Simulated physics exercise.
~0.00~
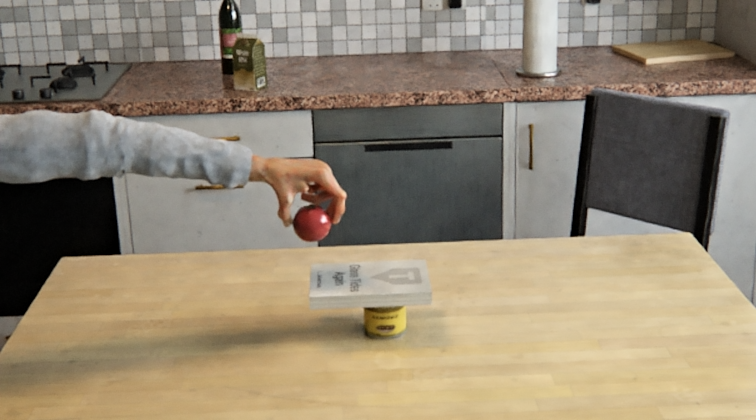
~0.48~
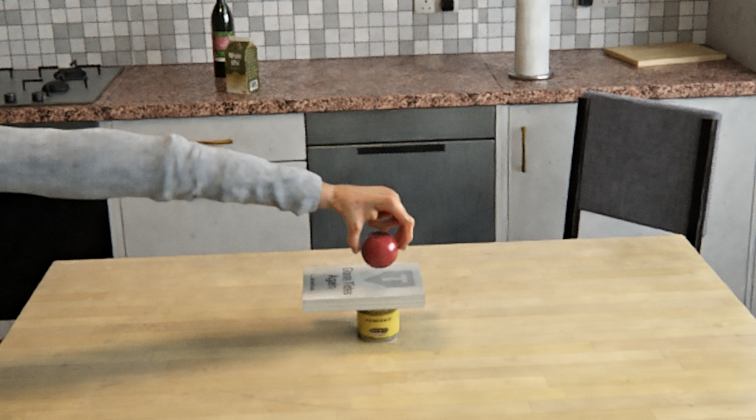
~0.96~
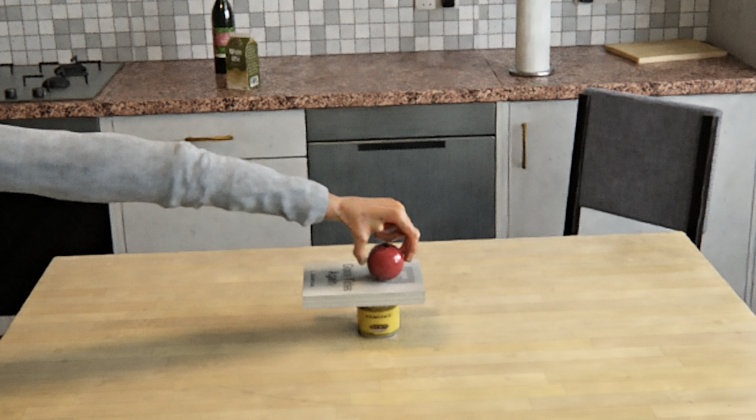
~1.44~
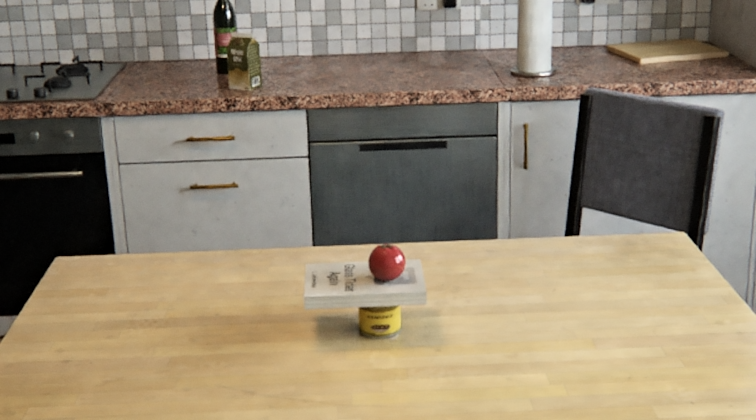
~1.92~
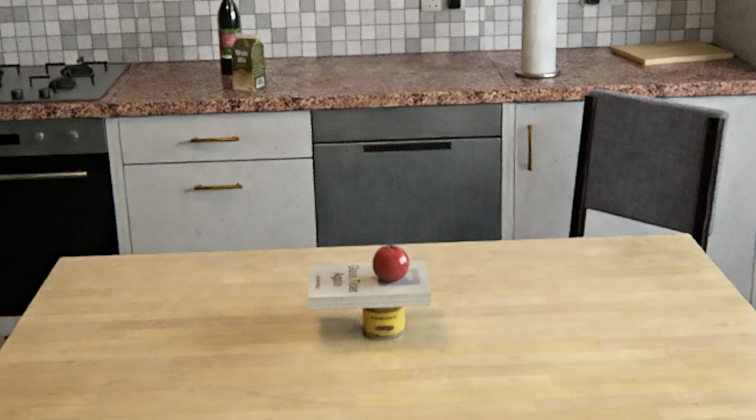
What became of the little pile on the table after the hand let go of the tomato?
It kept its balance, with the tomato resting on the white book and the book still sitting on top of the yellow tin.
